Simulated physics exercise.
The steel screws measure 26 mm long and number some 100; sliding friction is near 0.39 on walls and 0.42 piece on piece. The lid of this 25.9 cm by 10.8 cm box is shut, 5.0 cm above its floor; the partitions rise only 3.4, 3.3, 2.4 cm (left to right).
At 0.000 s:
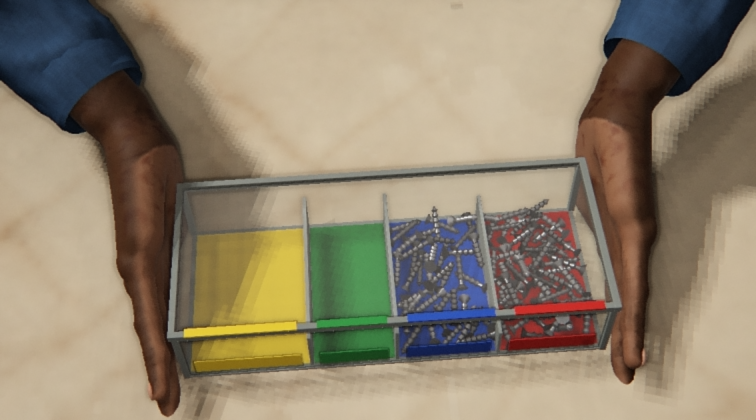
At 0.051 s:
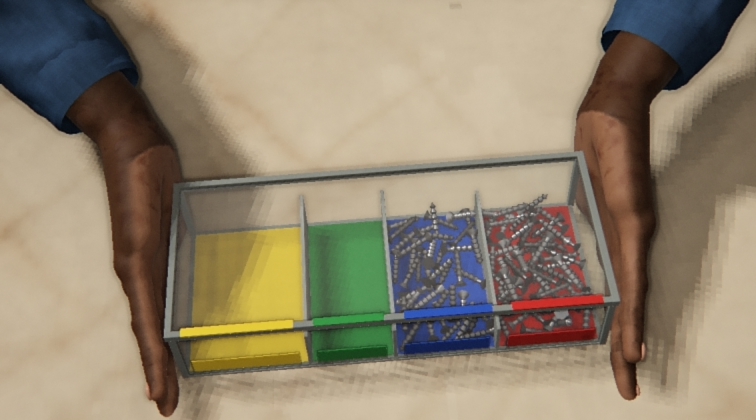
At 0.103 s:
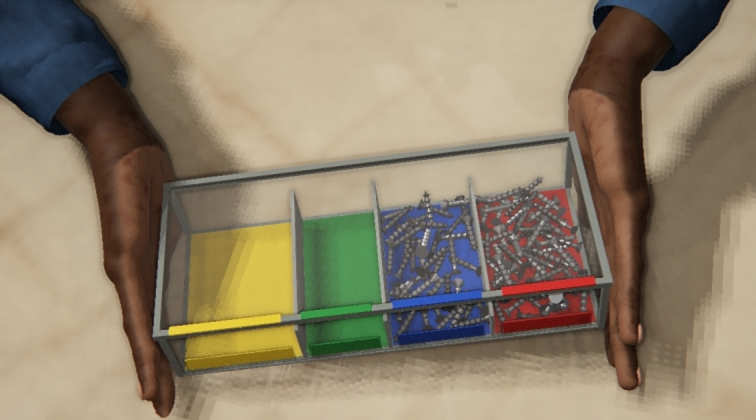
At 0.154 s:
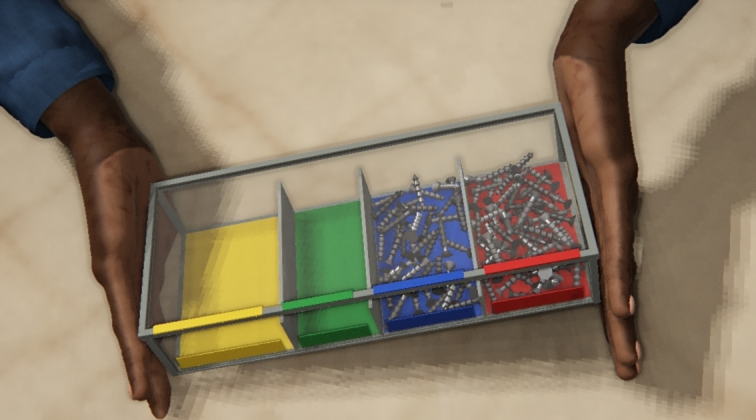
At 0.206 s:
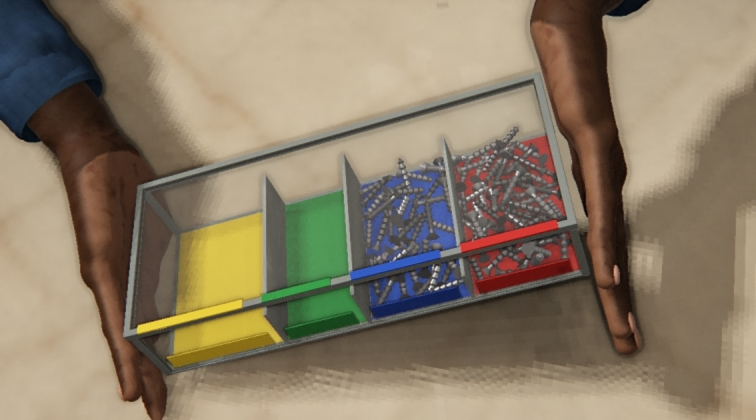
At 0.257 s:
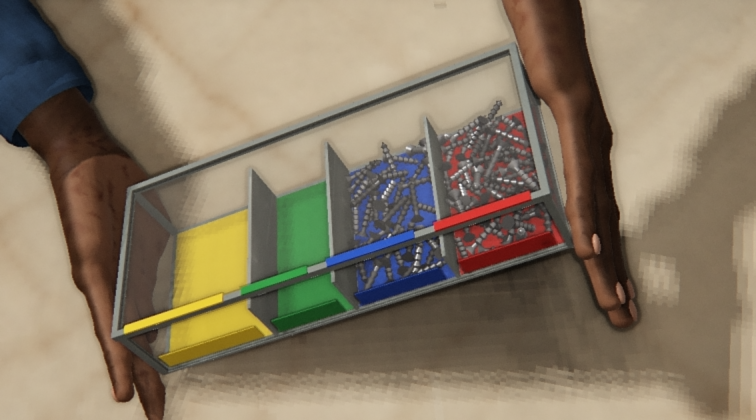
Two hands tilt a clear divided box of screws, raising its right end steadily higher.
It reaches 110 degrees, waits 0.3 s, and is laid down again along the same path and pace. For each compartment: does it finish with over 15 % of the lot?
Red compartment: Below; blue compartment: Above; green compartment: Below; yellow compartment: Above.
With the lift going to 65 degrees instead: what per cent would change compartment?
About 15 per cent.
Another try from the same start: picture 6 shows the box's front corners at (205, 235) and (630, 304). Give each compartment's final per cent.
Red 100; blue 0; green 0; yellow 0.
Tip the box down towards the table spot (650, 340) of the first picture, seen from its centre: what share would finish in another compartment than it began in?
Some 40 per cent.
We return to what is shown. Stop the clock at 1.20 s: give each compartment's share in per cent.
Red 0, blue 70, green 5, yellow 25.
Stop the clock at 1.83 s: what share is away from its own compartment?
Some 80 per cent.
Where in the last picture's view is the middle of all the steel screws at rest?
At about (389, 262).
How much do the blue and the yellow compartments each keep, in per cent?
Blue 70, yellow 30.
Then, at 1.20 s, tilt 110 degrees; blue 70 %, green 5 %, yellow 25 %.
After 1.83 s, tilt 56 degrees; blue 70 %, green 5 %, yellow 30 %.
After 2.50 s, tilt 0 degrees; blue 70 %, green 5 %, yellow 30 %.
At rest (3.0 s), red 0 %, blue 70 %, green 5 %, yellow 30 %.
